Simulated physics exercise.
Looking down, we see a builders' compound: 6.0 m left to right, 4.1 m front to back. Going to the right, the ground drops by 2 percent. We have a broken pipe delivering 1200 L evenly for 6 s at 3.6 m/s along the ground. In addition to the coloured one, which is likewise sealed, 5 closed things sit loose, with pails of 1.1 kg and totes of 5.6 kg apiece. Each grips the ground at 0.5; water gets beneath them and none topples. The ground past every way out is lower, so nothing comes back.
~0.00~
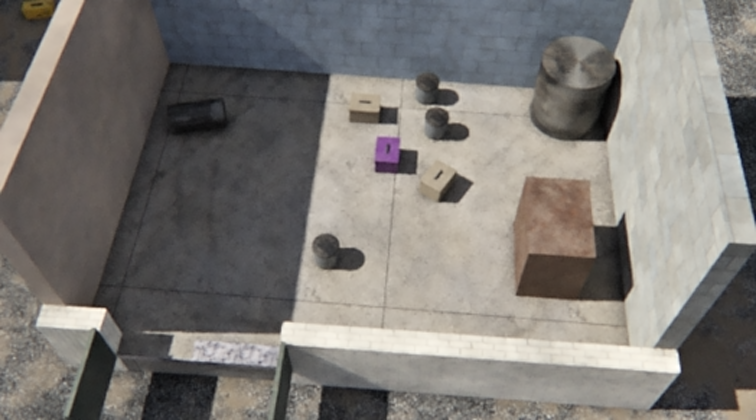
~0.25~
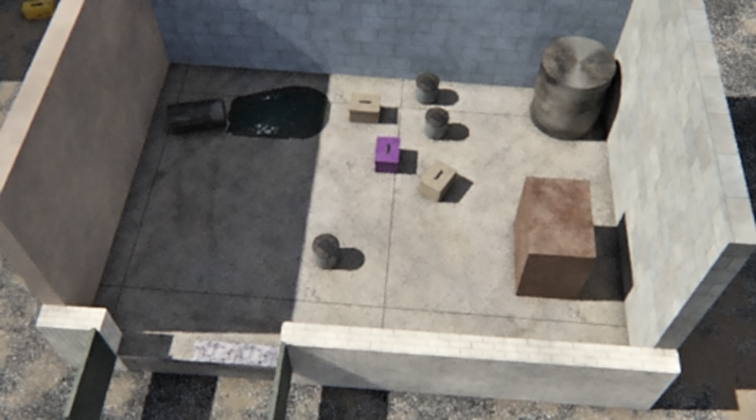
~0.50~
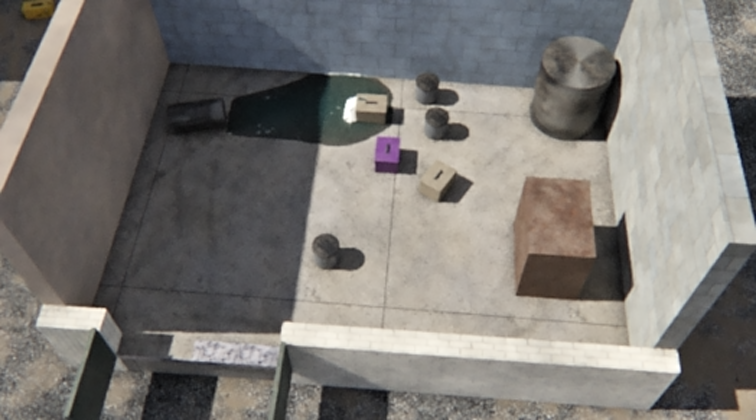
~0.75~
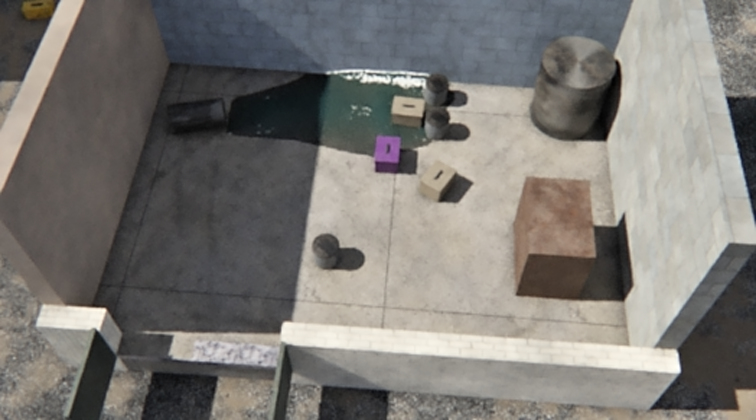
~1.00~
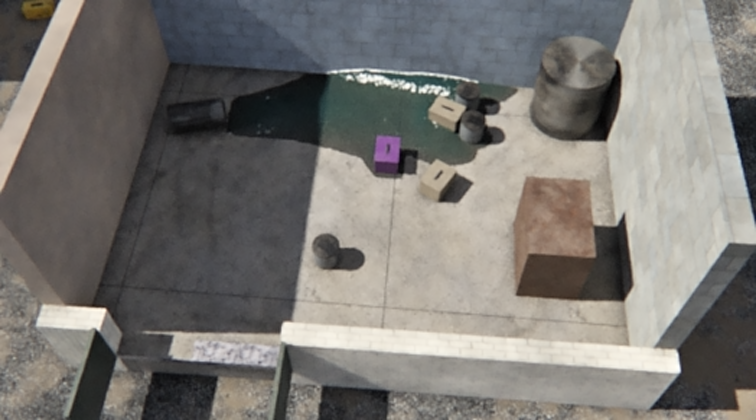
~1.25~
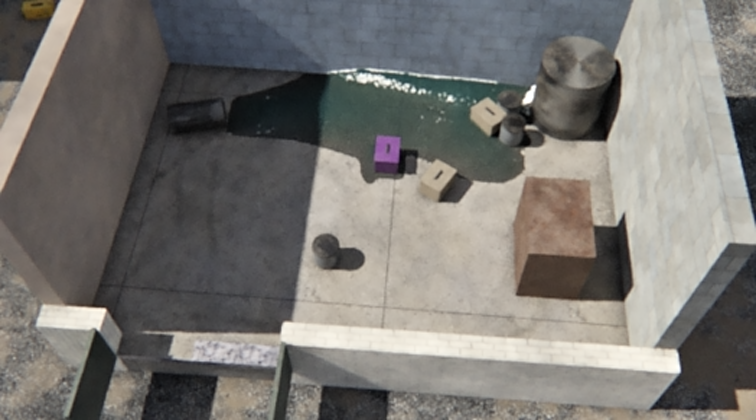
The video shows dark water spreading rightward from a pipe across a walled concrete yard, pushing a beige box and two small pails toward a large metal tank, while the purple box and another beige box stay put.
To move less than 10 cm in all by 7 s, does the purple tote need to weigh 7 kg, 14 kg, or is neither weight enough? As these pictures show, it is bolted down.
Light ballast passes.
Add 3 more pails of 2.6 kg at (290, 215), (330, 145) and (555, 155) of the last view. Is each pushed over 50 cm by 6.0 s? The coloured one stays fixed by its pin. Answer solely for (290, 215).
That one is smaller.
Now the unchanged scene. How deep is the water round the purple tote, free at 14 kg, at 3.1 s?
1 cm, roughly.
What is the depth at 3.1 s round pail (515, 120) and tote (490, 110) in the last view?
About 14 and 13 cm.
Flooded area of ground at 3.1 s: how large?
Some 8.5 m2 of it.
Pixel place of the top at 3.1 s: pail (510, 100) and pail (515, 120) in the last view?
Roughly (582, 188), then roughly (610, 189).
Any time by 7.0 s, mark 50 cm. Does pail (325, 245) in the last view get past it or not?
Answer: Exceeds it.
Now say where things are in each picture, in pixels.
The purple tote at (387, 149) rests on the ground; water covers 0.0 m2; 0 of 6 have shifted, in the first frame.
The purple tote at (387, 149) rests on the ground; water covers 0.9 m2; 0 of 6 have shifted, in the second frame.
The purple tote at (387, 149), on the bottom; 1.9 m2 under water; 1 of 6 have shifted, in the third frame.
The purple tote at (387, 149), on the bottom; water covers 2.7 m2; 2 of 6 have shifted, in the fourth frame.
The purple tote at (387, 149), on the bottom; water covers 3.7 m2; 3 of 6 have shifted, in the fifth frame.
The purple tote at (387, 149) rests on the ground; water covers 4.7 m2; 3 of 6 have shifted, in the sixth frame.
After 1.8 s the purple tote would be 0 cm from its start with 7 kg and 0 cm from its start with 14 kg; 1 cm of water round it then.
After 3.1 s the purple tote would be 0 cm from its start with 7 kg and 0 cm from its start with 14 kg; 1 cm of water round it then.
After 4.9 s the purple tote would be 0 cm from its start with 7 kg and 0 cm from its start with 14 kg; 2 cm of water round it then.
After 7.0 s the purple tote would be 0 cm from its start with 7 kg and 0 cm from its start with 14 kg; 1 cm of water round it then.
